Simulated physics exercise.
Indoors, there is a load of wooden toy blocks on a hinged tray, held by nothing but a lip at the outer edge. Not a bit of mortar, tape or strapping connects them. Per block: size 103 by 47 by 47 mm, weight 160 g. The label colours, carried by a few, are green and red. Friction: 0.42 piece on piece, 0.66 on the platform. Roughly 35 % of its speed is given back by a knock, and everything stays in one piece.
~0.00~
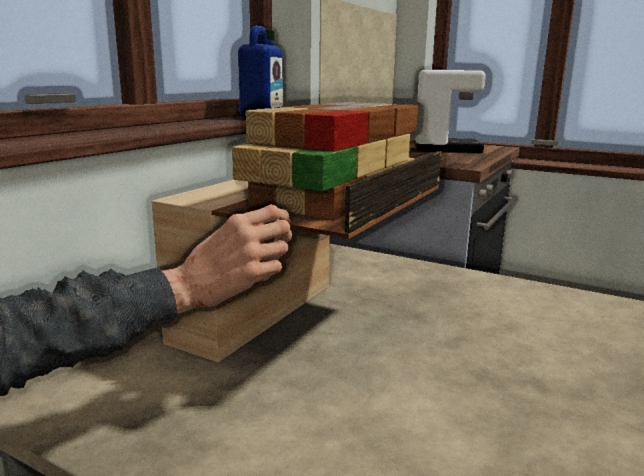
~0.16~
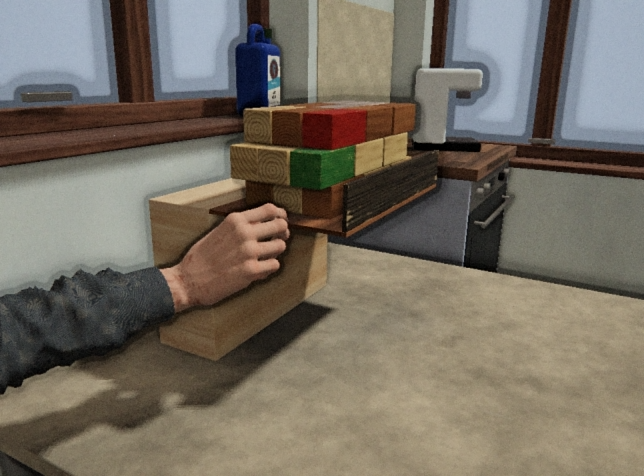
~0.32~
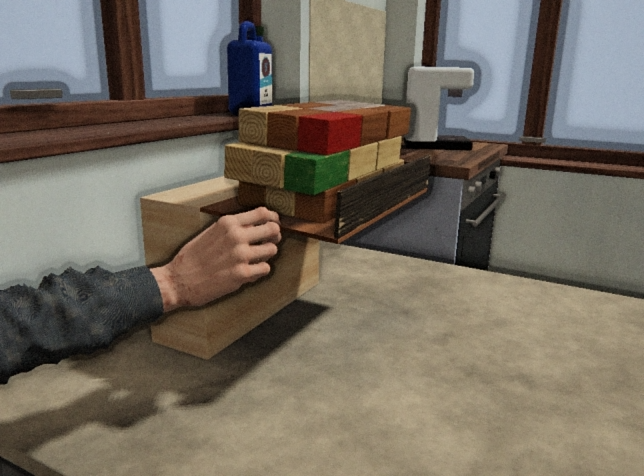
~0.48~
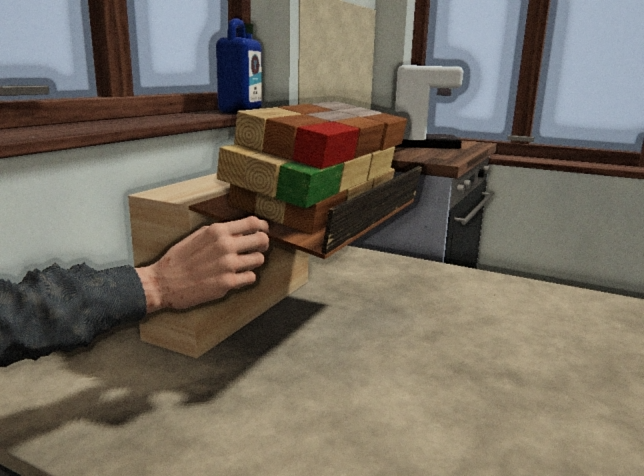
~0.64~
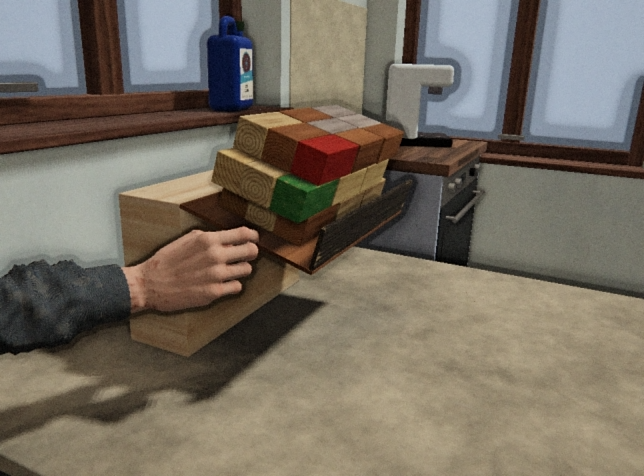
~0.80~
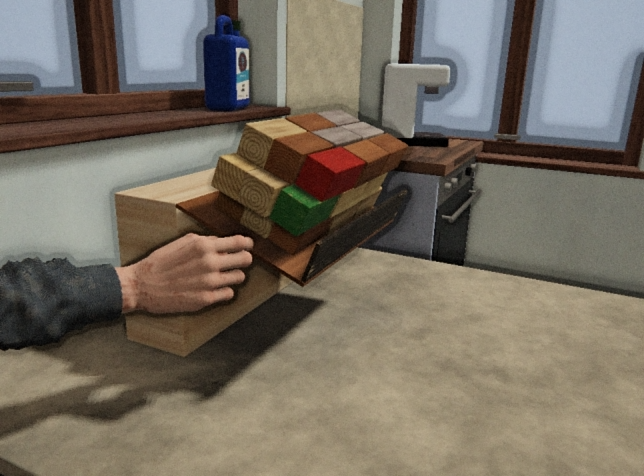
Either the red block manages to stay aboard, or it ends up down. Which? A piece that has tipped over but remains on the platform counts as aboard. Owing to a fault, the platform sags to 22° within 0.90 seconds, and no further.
It ends up down.
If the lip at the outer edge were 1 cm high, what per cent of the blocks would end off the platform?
70 %.
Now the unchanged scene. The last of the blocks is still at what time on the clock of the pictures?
That comes at about 1.5 s.
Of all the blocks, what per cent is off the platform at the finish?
Close to 10 per cent of them.
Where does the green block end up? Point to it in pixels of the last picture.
Somewhere around pixel (327, 219).
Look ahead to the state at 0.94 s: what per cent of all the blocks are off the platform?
0 %.
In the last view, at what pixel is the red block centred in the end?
Around (428, 378).
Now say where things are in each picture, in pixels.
In the first picture (we follow the side turned to the camera; the camera pans a little; leans and shifts are taken against what carries them), platform's outer corner (346, 236) slope 0°; red block (352, 131); green block (341, 168); no piece has moved.
The second picture shows platform's outer corner (344, 235) slope 0°; red block (350, 130).
The third picture shows platform's outer corner (336, 241) slope 3°; red block (346, 135).
The fourth picture shows platform's outer corner (323, 257) slope 9°; red block (342, 148).
The fifth picture shows platform's outer corner (310, 273) slope 16°; red block (340, 165); 3 stirred so far.
The sixth picture shows platform's outer corner (302, 285) slope 21°; red block (345, 182) tipped 4°; green block (320, 214) tipped 4°; steepest lean 4°, the block at (315, 234); 20 stirred so far.
Around 0.94 s, slope 22°; none of the 27 blocks off the platform, 21 disturbed; red block tipped 23°; green block tipped 22°.
Around 1.10 s, slope 22°; 3 of the 27 blocks off the platform; red block on its side; green block tipped 29°.
Finally (1.6 s), slope 22°; 3 of the 27 blocks off the platform; red block on its side; green block tipped 30°. Seen by the last camera, middles, red block near (428, 378), green block near (328, 218).
